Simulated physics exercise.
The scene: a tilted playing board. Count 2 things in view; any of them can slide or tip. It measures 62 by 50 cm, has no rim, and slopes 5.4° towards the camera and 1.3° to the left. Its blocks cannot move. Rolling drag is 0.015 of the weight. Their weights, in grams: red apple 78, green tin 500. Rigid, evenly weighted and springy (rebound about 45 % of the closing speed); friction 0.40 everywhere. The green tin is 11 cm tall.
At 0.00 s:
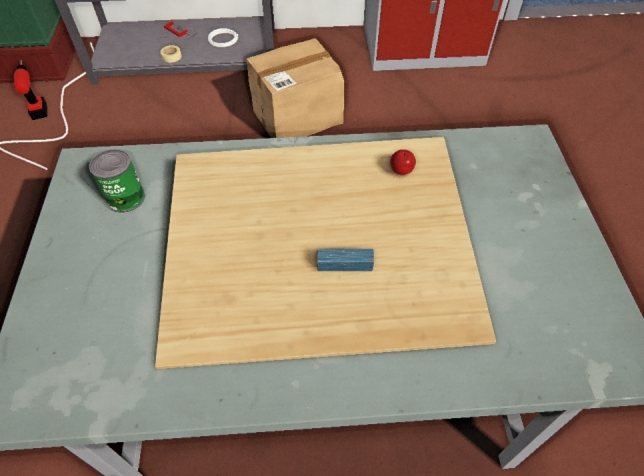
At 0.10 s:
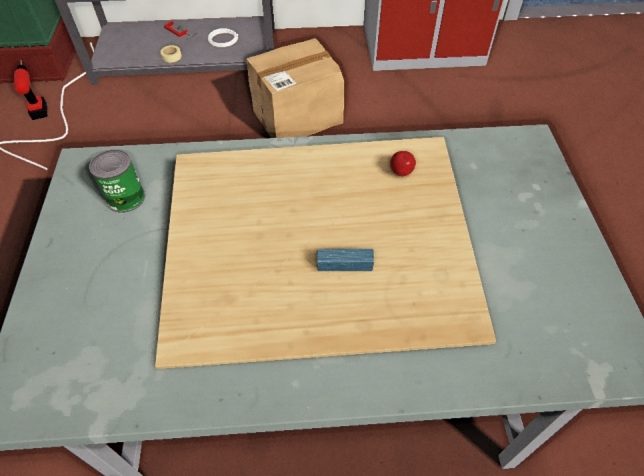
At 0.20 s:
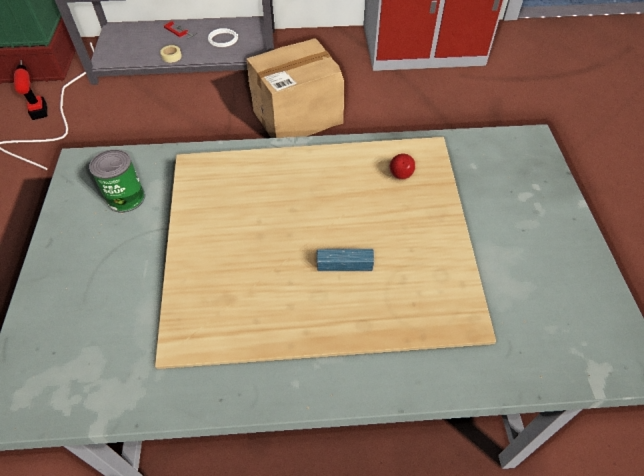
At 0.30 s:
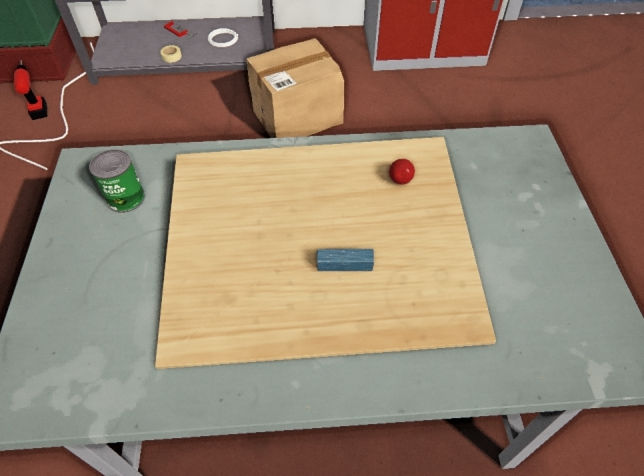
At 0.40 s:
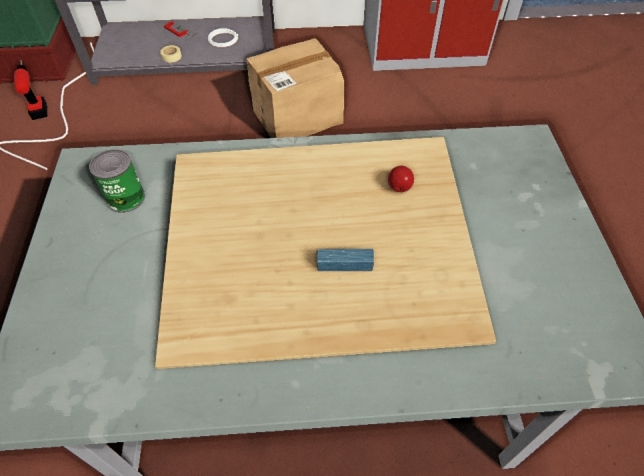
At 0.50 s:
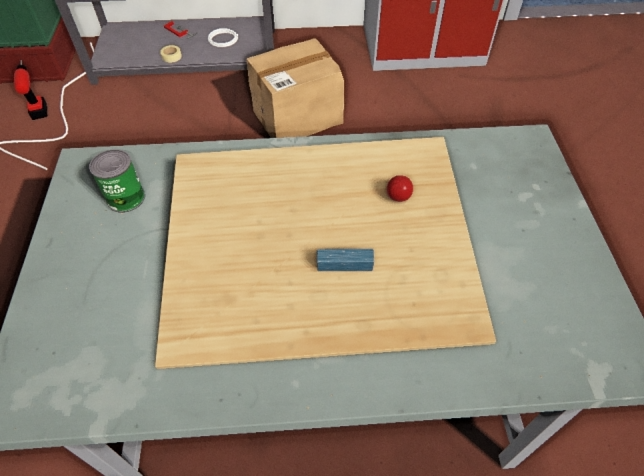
Red apple rolling slowly towards the camera on a wooden board, while a blue block and green tin stay still.
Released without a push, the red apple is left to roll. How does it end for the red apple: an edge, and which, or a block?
The way out: Near edge.
After 1.00 s, 13 cm of board to the near edge; red apple near (390, 279).
After 1.40 s, it has gone over the near edge; red apple near (374, 423).
By the end (1.6 s), it has gone over the near edge; green tin in place, give or take 8 cm.
